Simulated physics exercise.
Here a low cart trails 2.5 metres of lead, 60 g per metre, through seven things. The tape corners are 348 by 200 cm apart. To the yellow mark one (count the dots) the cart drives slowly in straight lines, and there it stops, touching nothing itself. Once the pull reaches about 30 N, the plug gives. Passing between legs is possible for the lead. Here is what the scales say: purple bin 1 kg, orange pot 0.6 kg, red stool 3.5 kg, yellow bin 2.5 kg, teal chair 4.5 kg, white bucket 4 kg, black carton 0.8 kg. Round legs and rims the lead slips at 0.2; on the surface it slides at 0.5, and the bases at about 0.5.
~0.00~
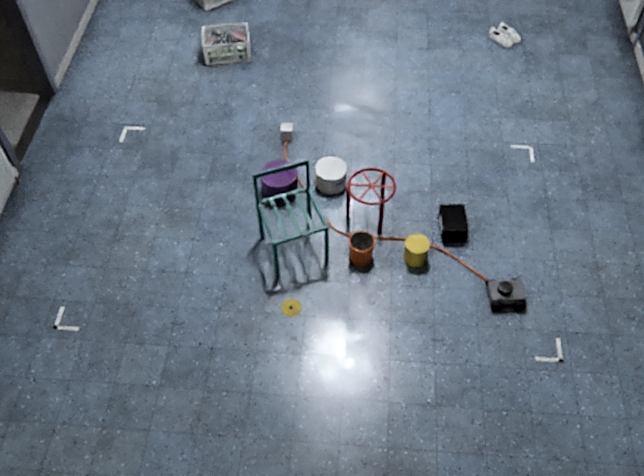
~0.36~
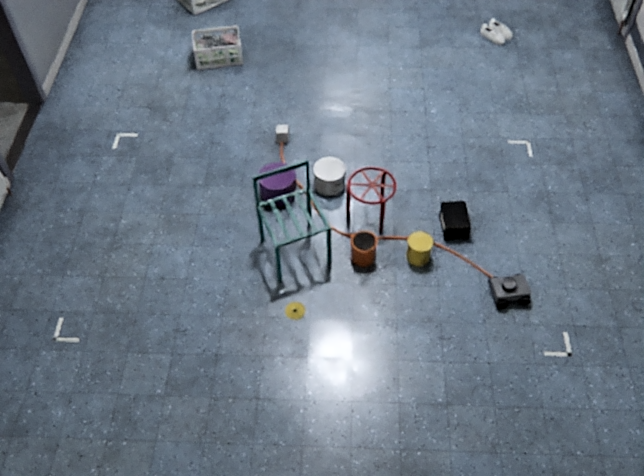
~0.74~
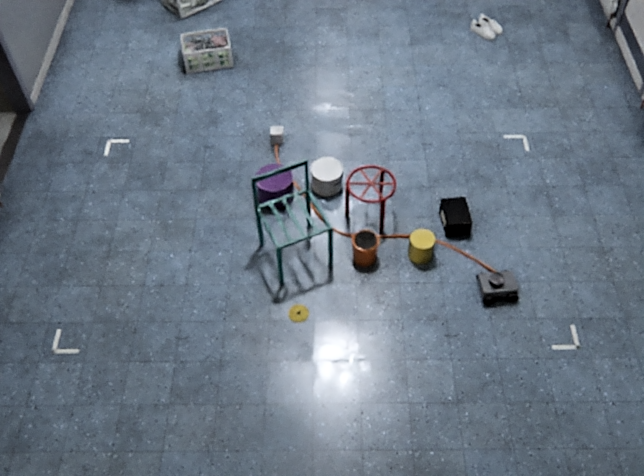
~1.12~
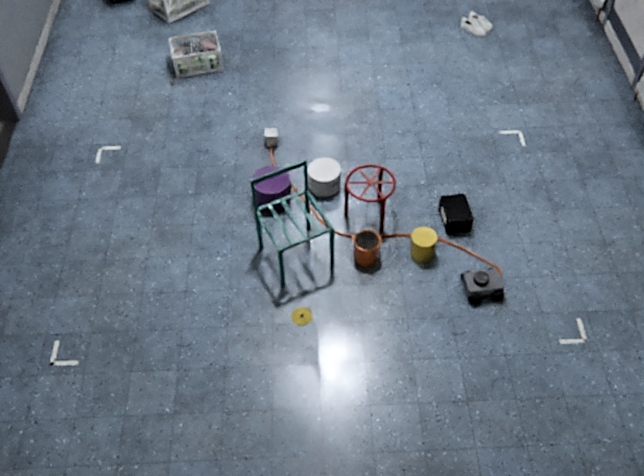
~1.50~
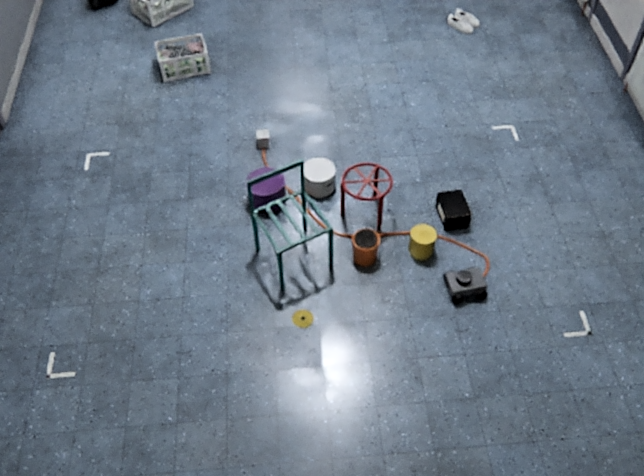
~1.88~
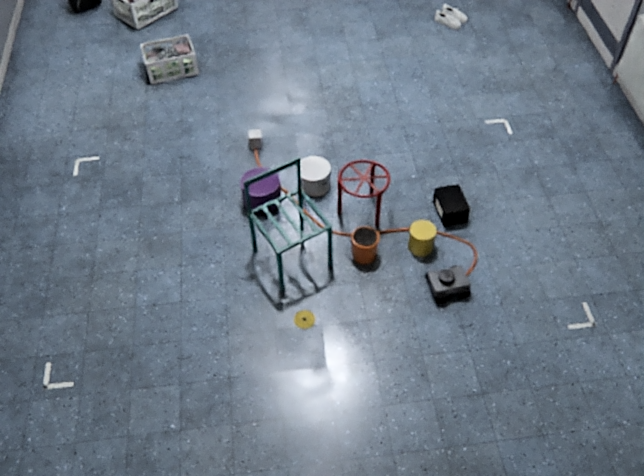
A low dark cart trailing an orange lead slides slowly leftward at the lower right of a blue tiled floor, seen from high above, as the lead bends into a curve behind it. Around a teal chair stand purple, white, orange and yellow containers, a red stool and a black box, inside white corner marks. These stay put while the camera drifts gradually around them.
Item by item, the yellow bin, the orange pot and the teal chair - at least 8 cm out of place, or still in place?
Outcome: The yellow bin fails to stay firm; the orange pot stays firm; the teal chair stays firm.
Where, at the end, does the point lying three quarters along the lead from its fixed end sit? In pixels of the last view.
In the last view that spot is close to pixel (385, 273).
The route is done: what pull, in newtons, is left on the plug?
Roughly 5 N.
By 2.7 s, cart at (415, 294), lead slack at the fixed end; nothing else has moved.
By 3.5 s, cart at (374, 303), lead slack at the fixed end; nothing else has moved.
By 4.3 s, cart at (337, 310), 6 N at the fixed end; yellow bin 4 cm off its start at (417, 231).
By 5.1 s, cart at (307, 317), 3 N at the fixed end; yellow bin 15 cm off its start.
By 5.5 s, cart at (307, 317), 5 N at the fixed end; yellow bin 15 cm off its start at (402, 234), teal chair 0 cm off its start at (290, 219), orange pot 0 cm off its start at (365, 237).
